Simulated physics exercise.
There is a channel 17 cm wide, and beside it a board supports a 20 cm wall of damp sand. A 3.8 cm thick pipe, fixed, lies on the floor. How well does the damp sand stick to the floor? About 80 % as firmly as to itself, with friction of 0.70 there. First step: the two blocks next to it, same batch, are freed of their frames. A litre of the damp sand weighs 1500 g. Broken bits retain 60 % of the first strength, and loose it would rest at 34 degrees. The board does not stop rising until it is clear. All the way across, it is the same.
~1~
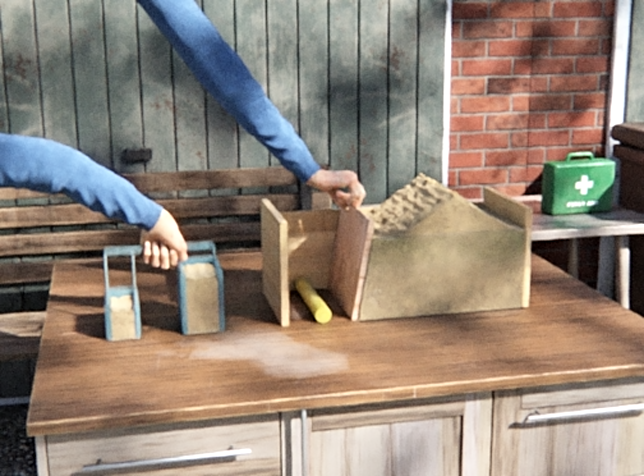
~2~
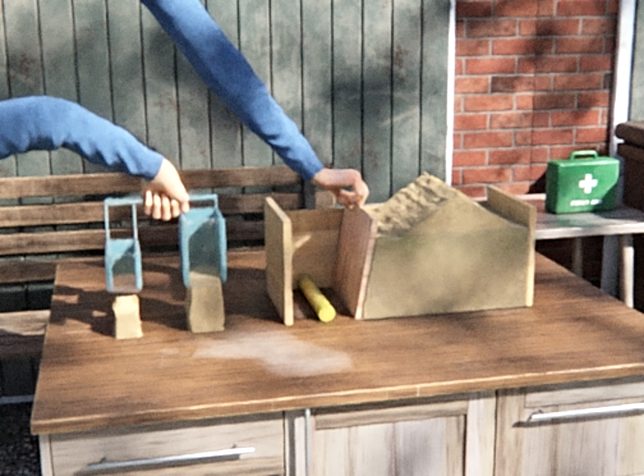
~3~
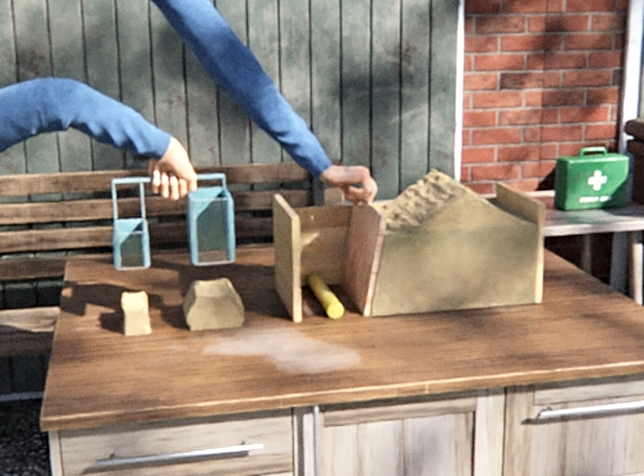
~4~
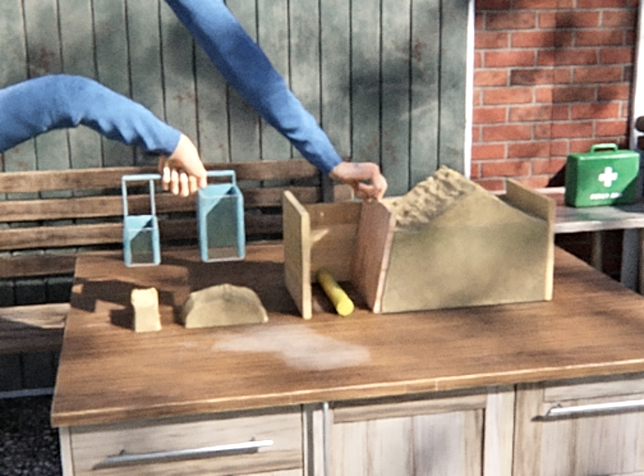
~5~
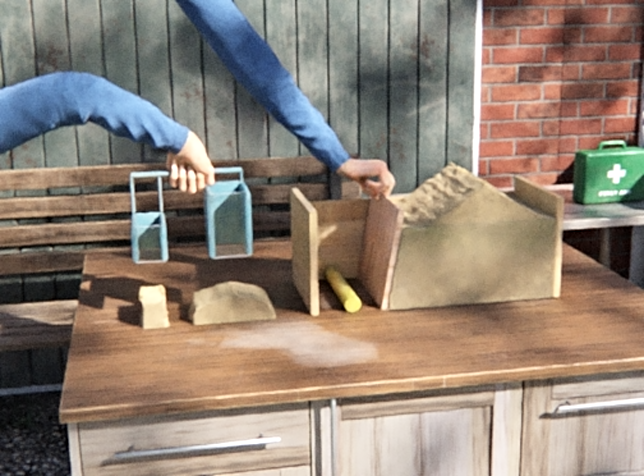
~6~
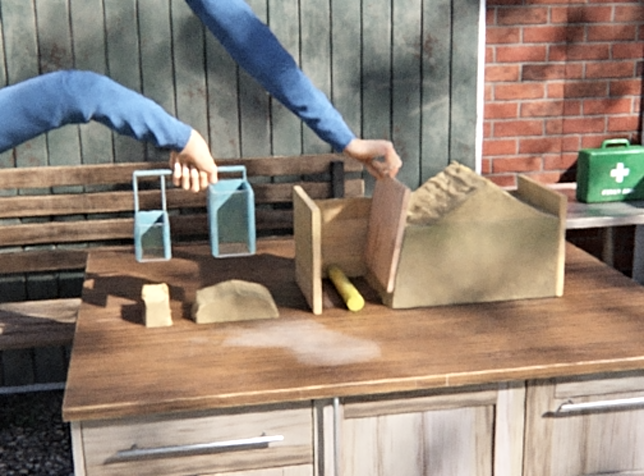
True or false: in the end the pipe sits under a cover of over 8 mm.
True.
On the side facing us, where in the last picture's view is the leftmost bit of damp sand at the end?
Roughly at the pixel (353, 293).
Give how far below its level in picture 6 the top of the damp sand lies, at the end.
Around 4.0 centimetres, give or take.
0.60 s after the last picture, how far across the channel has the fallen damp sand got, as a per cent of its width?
I'd put it at close to 45 % of the channel's width.
Another 0.18 s on from the sixth picture, the face still stands and nothing lies on the pipe.
Another 0.39 s on from the sixth picture, the fallen stuff reaches 11 % of the way across and nothing lies on the pipe.
Another 0.60 s on from the sixth picture, the fallen stuff reaches 46 % of the way across and 1.0 cm lies on the pipe.
Another 0.81 s on from the sixth picture, the fallen stuff reaches 55 % of the way across and 2.6 cm lies on the pipe.
Another 1.00 s on from the sixth picture, at the end, the fallen stuff reaches 55 % of the way across and 2.6 cm lies on the pipe.
